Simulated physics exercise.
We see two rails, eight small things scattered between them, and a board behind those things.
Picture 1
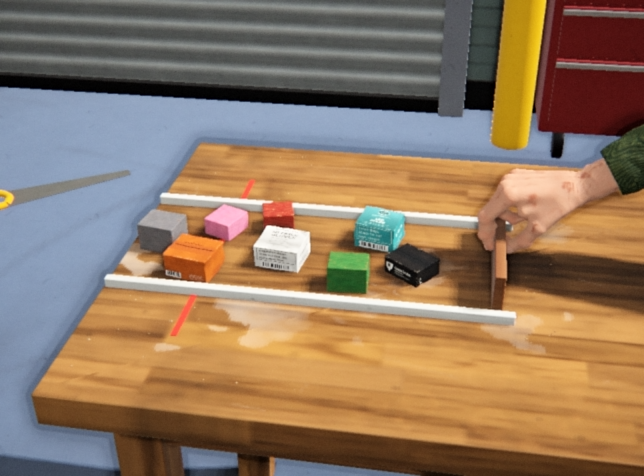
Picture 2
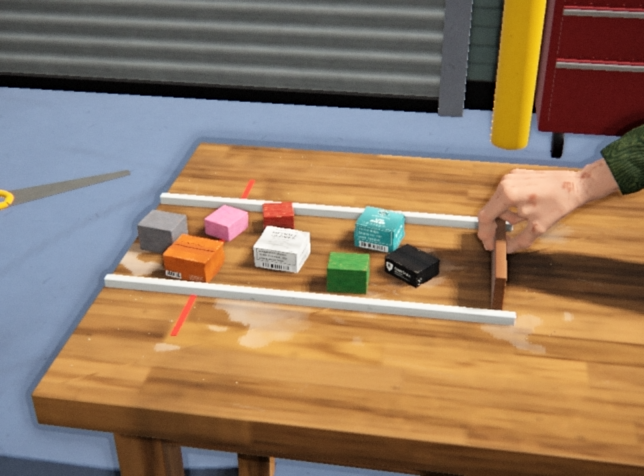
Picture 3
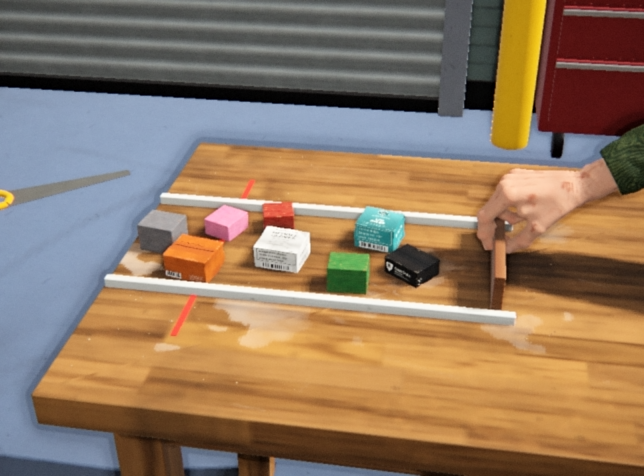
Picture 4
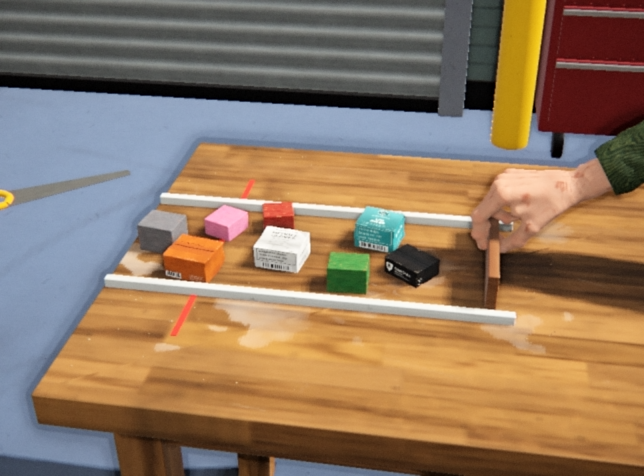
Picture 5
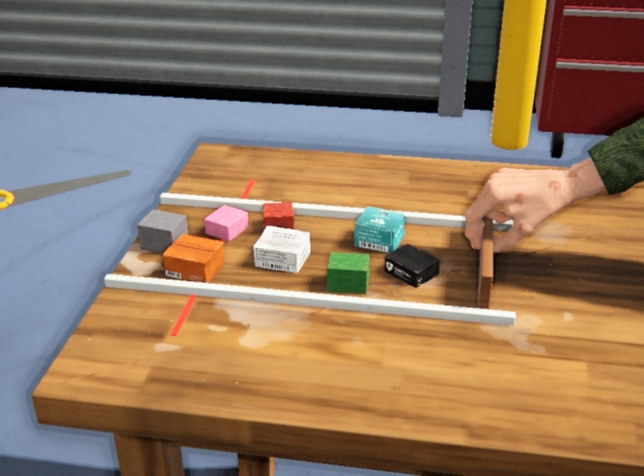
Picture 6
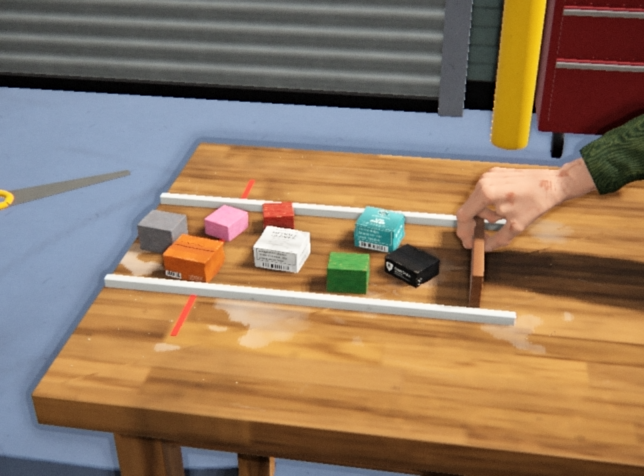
A hand in a green sleeve slides a small upright brown board a short way left between two white rails, while the blocks and the steady camera stay still. The view looks down at a wooden workbench in a workshop. Grey, orange, pink, red and white blocks sit at left over red marks, with turquoise, green and black ones nearer the board, and a saw lies far left.
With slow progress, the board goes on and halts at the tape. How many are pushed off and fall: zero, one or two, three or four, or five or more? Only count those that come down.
Fallen: A lone one or a pair.
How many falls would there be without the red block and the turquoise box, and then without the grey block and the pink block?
Counts - first: 2, second: 1.
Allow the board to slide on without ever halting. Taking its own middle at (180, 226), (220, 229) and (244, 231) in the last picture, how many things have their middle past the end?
Per position: 5 / 2 / 0.
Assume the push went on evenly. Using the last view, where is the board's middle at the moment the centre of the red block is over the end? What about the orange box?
Near (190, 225), then near (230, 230).
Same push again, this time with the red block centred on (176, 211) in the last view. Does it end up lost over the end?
Note: From that start it hangs on.
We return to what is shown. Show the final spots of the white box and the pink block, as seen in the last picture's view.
The white box comes to rest at (153, 239), and the pink block comes to rest at (153, 218).
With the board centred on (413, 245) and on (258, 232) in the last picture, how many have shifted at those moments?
First position 1; second position 8.
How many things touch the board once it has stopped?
3 touch it.
Early on, none off yet; grey block at rest near (163, 232); orange box at rest near (194, 259); pink block at rest near (227, 223).
Finally, the number that fall off is one or two; lost, orange box and grey block.
